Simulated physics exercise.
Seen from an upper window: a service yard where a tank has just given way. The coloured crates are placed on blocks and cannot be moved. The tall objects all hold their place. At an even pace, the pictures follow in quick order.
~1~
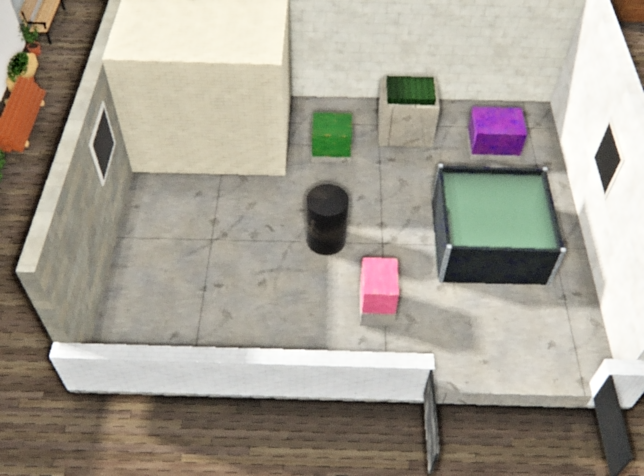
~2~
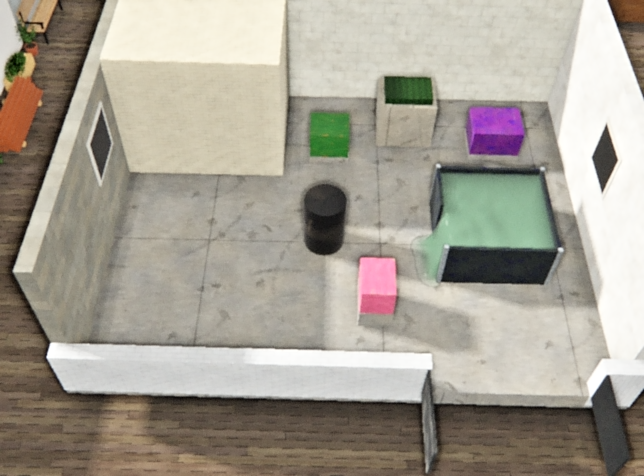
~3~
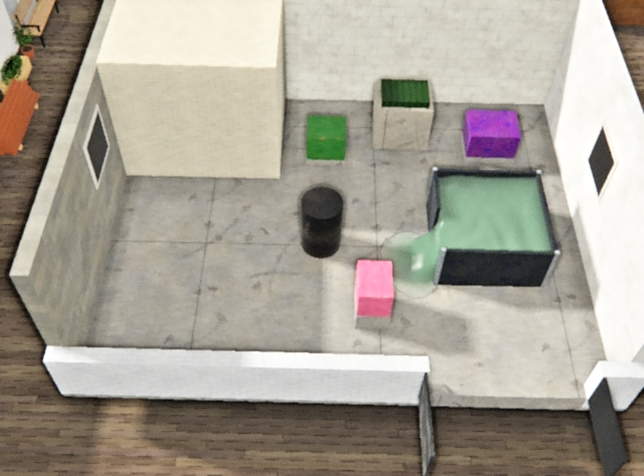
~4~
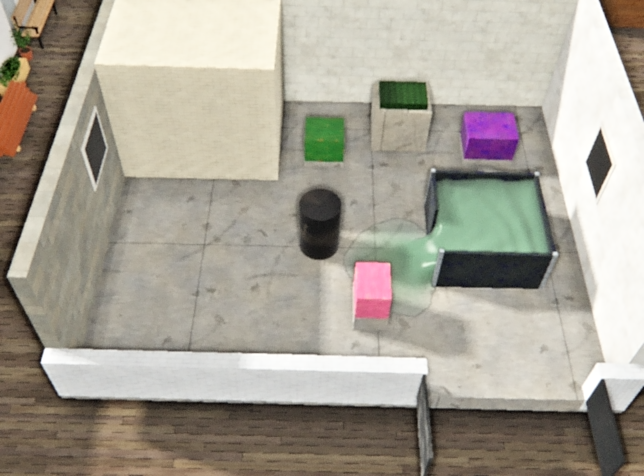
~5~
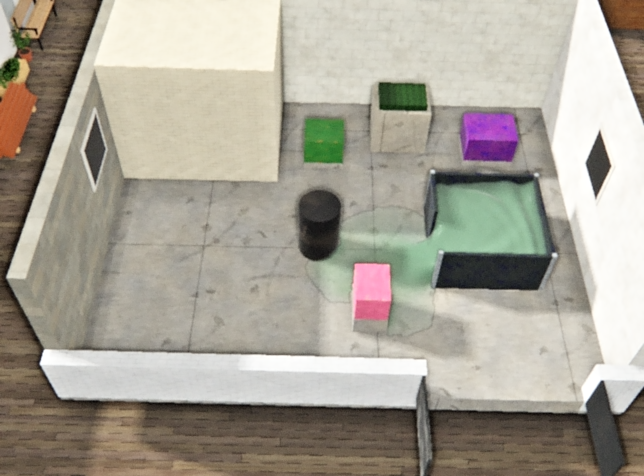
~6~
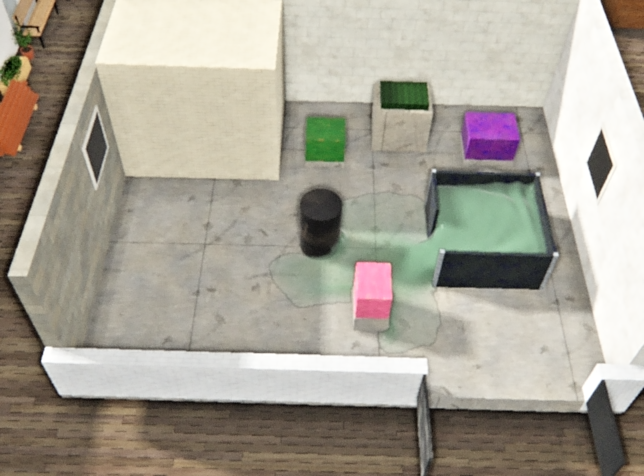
Walled service yard from above, green water pouring from an open tank's left side and spreading leftward around a pink block.
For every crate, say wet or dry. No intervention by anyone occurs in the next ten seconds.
One by one: The pink crate doesn't get caught by the water; the purple crate doesn't get caught by the water; the green crate gets caught by the water.
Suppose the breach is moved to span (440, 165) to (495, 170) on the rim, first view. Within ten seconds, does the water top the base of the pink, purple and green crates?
In my view the pink crate is never reached; as for the purple crate, it gets reached; the green crate gets reached.
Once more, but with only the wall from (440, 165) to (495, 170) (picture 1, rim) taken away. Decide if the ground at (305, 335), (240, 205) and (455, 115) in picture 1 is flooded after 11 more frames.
As listed: No water, no water, wet.
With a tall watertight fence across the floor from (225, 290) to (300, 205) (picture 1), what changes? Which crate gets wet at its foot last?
That would be the purple crate.
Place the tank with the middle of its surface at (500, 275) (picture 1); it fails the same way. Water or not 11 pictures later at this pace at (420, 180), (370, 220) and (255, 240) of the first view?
Submerged, submerged, untouched.
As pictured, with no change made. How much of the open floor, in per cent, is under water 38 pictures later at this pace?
Close to 70 in a hundred, I think.
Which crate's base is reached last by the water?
My answer is the purple one.
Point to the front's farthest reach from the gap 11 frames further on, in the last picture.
I'd say around (77, 373).
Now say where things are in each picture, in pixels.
In the first frame, still water in the open tank at (498, 210).
In the second frame, water pours out at (440, 249) and has run to (436, 284).
In the third frame, water pours out at (437, 252) and has run to (388, 246).
In the fourth frame, the front is at (349, 258), out from the gap at (435, 255).
In the fifth frame, water pours out at (435, 256) and has run to (313, 273).
In the sixth frame, the front is at (275, 273), out from the gap at (436, 255).
A moment on, water covers 30 % of the floor; the pink crate water round its plinth, the purple crate not reached, the green crate water round its plinth.
Next, water covers 50 % of the floor; the pink crate water round its plinth, the purple crate not reached, the green crate water round its plinth.
Then, water covers 60 % of the floor; the pink crate water round its plinth, the purple crate not reached, the green crate water round its plinth.
Later, water covers 70 % of the floor; the pink crate water round its plinth, the purple crate water round its plinth, the green crate water round its plinth.
In the end, water covers 80 % of the floor; the pink crate stayed above the water, the purple crate stayed above the water, the green crate was topped.
